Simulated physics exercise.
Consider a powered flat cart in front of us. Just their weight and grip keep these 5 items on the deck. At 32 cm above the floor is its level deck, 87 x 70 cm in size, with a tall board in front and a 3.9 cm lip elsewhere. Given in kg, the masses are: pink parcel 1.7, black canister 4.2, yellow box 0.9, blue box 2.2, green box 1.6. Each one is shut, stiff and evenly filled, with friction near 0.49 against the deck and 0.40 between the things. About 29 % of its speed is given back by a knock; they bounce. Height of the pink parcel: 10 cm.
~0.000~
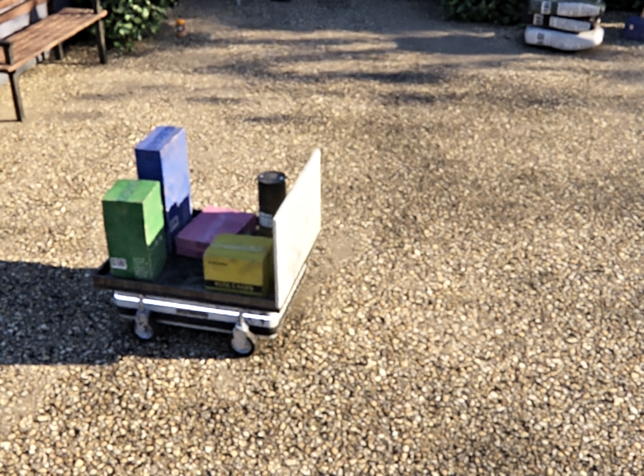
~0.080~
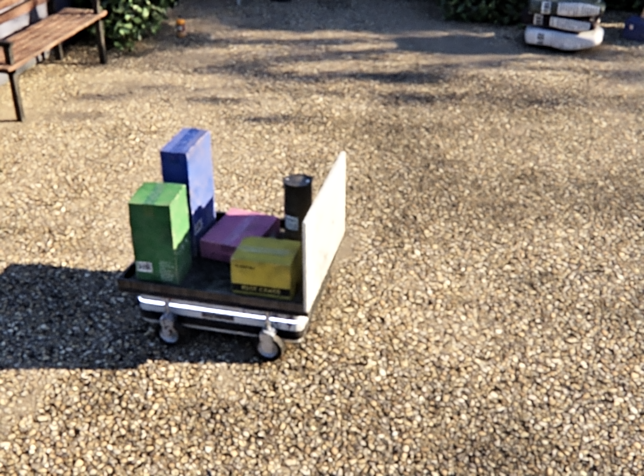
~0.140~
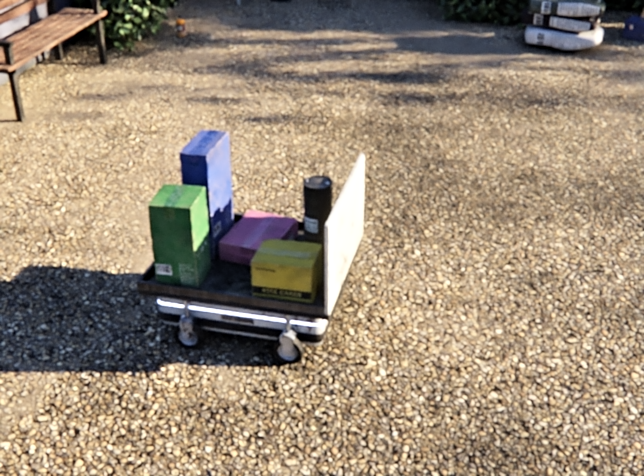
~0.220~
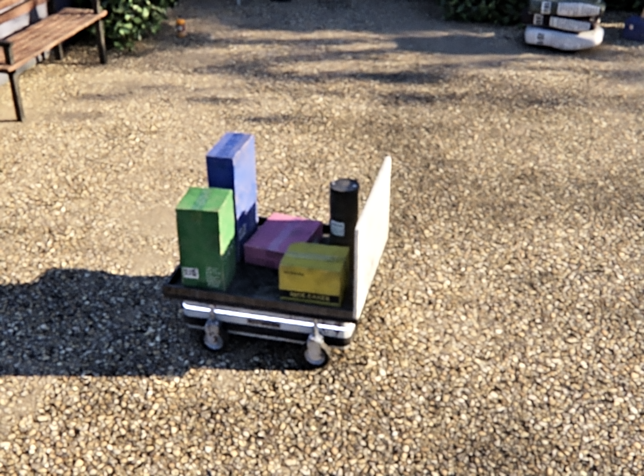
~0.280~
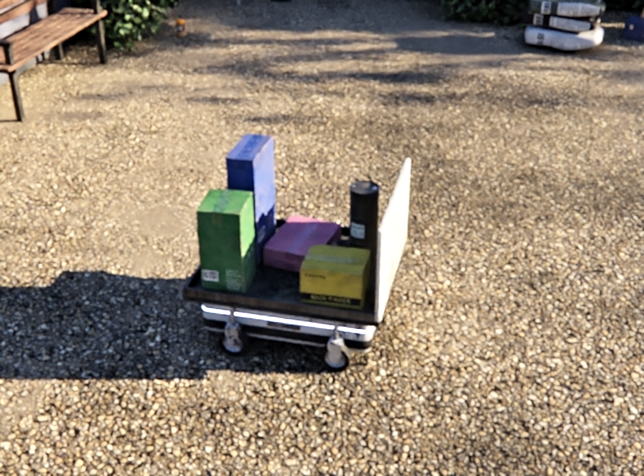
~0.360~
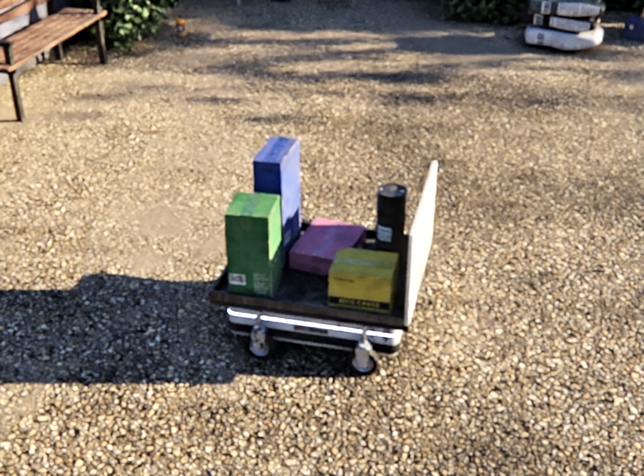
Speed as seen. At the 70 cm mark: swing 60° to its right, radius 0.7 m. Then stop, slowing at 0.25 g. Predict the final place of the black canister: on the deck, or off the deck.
Final place: Off the deck.
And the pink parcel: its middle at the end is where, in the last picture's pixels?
Look near (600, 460) and you'll find it.
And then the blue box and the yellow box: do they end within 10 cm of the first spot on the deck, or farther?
Here the blue box is left in place, and the yellow box moves off.
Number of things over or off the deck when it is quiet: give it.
So, 1 in all.
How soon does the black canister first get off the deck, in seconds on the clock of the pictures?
Near 0.8 s on the clock.
After 0.76 s, cart has run 122 cm, turned 30°; black canister leaning 52° near (534, 270); yellow box slid 12 cm; pink parcel slid 2 cm.
After 1.06 s, cart has run 170 cm, turned 60°; black canister now off the deck; yellow box slid 17 cm; pink parcel slid 2 cm.
At rest (2.2 s), off the deck, black canister; not toppled but over 10 cm from the start, yellow box; the other 3 in place, give or take 10 cm.
